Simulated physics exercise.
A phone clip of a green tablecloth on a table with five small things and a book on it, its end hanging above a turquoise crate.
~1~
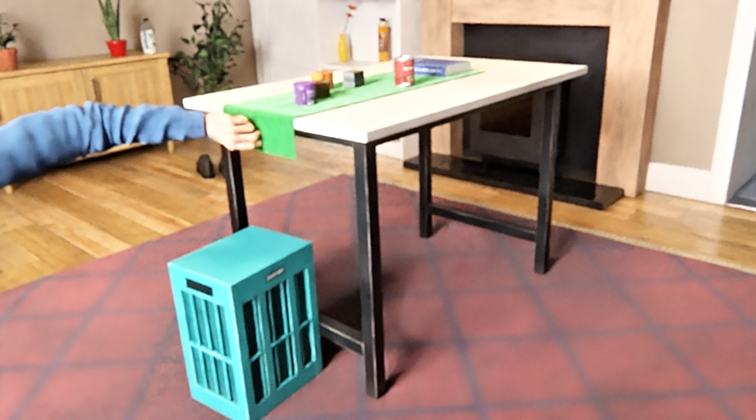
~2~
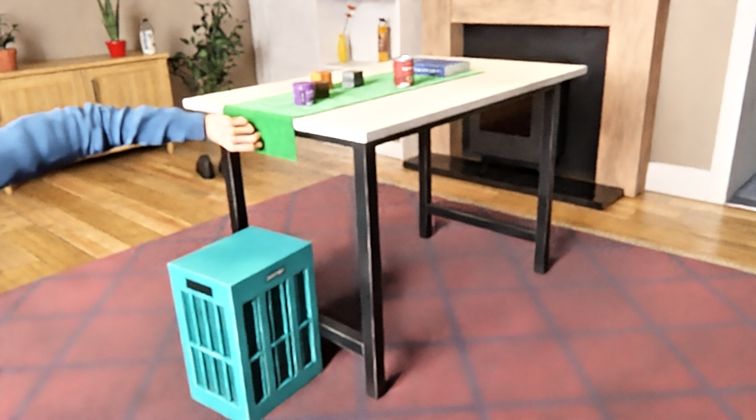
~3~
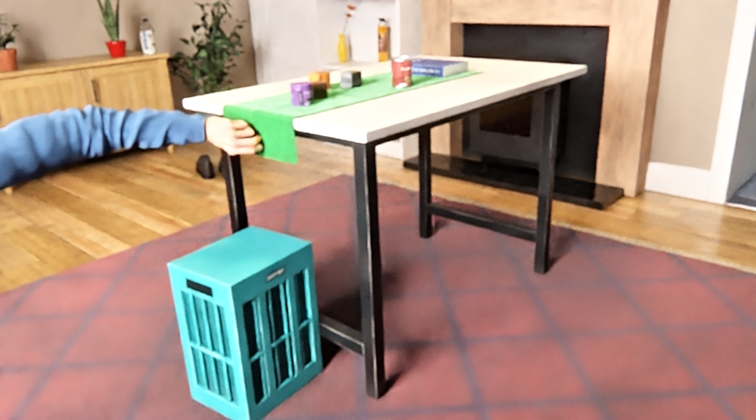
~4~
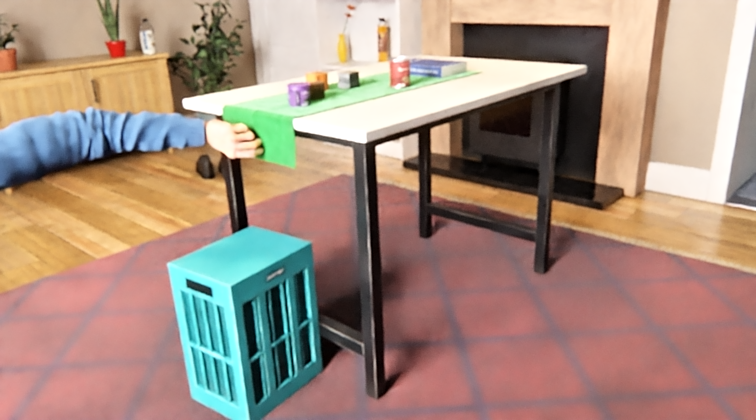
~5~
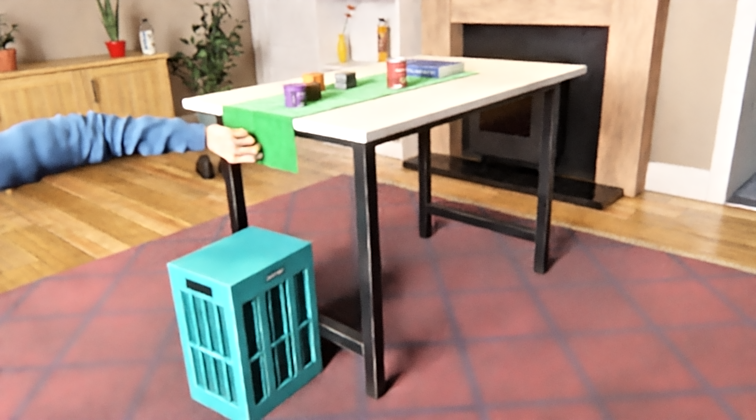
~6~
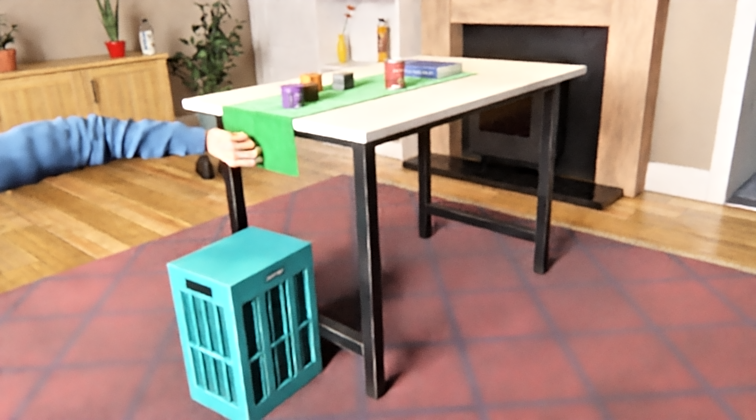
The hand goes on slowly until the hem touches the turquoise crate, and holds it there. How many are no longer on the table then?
It carries off two.
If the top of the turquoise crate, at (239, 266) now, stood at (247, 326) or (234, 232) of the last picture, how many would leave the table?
Over the edge go 4 and 1.
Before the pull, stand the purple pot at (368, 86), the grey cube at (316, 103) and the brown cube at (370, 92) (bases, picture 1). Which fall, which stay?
The purple pot holds on, the grey cube goes over, the brown cube keeps its place on top.
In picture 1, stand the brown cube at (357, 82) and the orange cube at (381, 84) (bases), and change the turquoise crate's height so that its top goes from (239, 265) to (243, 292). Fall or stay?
The brown cube remains up; the orange cube does not fall.
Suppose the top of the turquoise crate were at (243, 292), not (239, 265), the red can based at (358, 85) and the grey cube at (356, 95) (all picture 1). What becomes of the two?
The red can does not fall, the grey cube tumbles off.
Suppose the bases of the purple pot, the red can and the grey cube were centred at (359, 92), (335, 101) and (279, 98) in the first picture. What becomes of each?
The purple pot survives, the red can is carried off, the grey cube is carried off.
Soon after, hem near (262, 189); all still up.
Then, hem near (265, 223); purple pot gone.
Further on, hem on the crate; purple pot and brown cube gone.
At rest, hem on the crate; purple pot and brown cube gone. The answer is two.
